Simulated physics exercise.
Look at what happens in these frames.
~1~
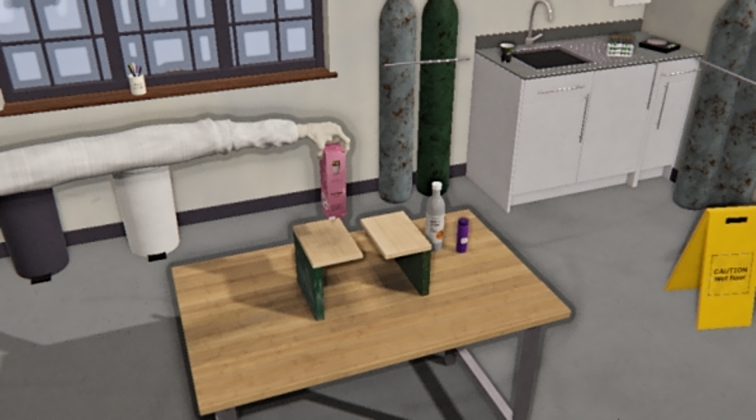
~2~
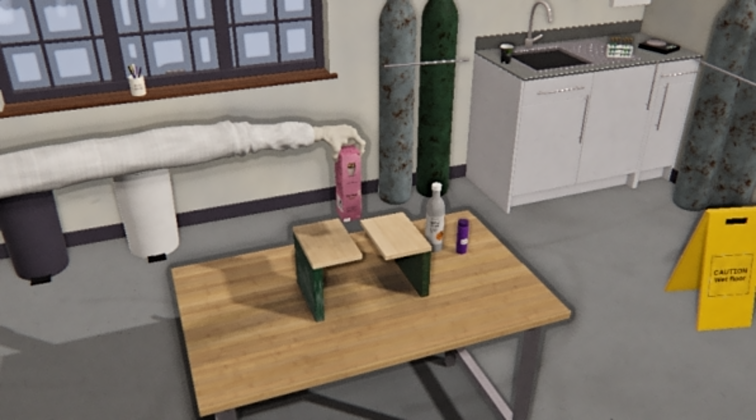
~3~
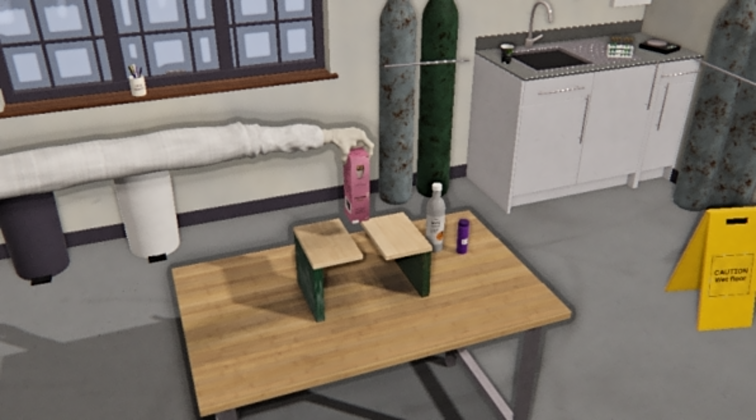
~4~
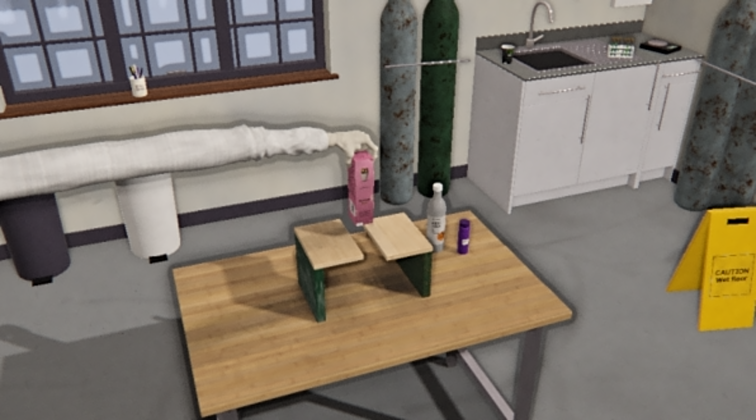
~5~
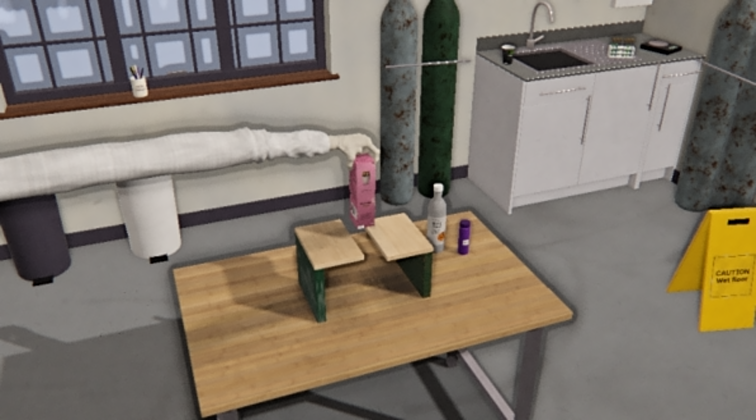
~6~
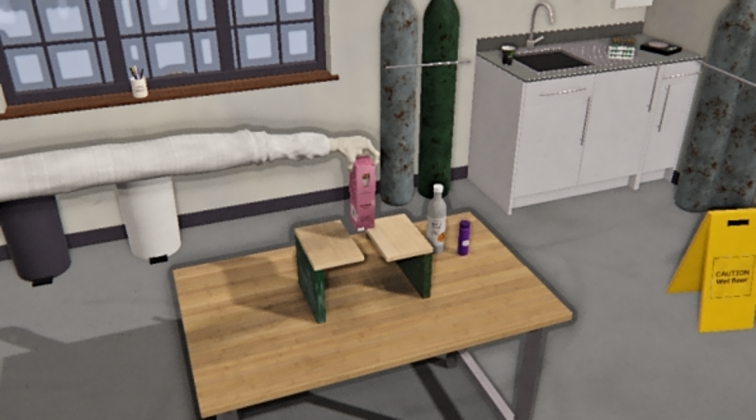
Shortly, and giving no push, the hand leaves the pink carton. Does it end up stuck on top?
No, my bet is it falls clear.
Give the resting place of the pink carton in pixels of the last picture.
Roughly (363, 263).
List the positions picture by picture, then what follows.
In the first frame, on its way; pink carton (333, 181); white bottle (435, 216).
In the second frame, on its way; pink carton (348, 183); white bottle (435, 217).
In the third frame, on its way; pink carton (356, 185); white bottle (436, 217).
In the fourth frame, on its way; pink carton (361, 188); white bottle (436, 218).
In the fifth frame, held still over the gap; pink carton (362, 191); white bottle (437, 218).
In the sixth frame, held still over the gap; pink carton (362, 193); white bottle (437, 219).
Then, 0.32 s on from there, pink carton shifted well along near (363, 256).
Then, 0.66 s on from there, pink carton shifted well along near (363, 263).
In the end, moved from the start, pink carton; the other 2 unmoved. At the end, from the last picture's camera, pink carton near (363, 263). The carton reaches the table.
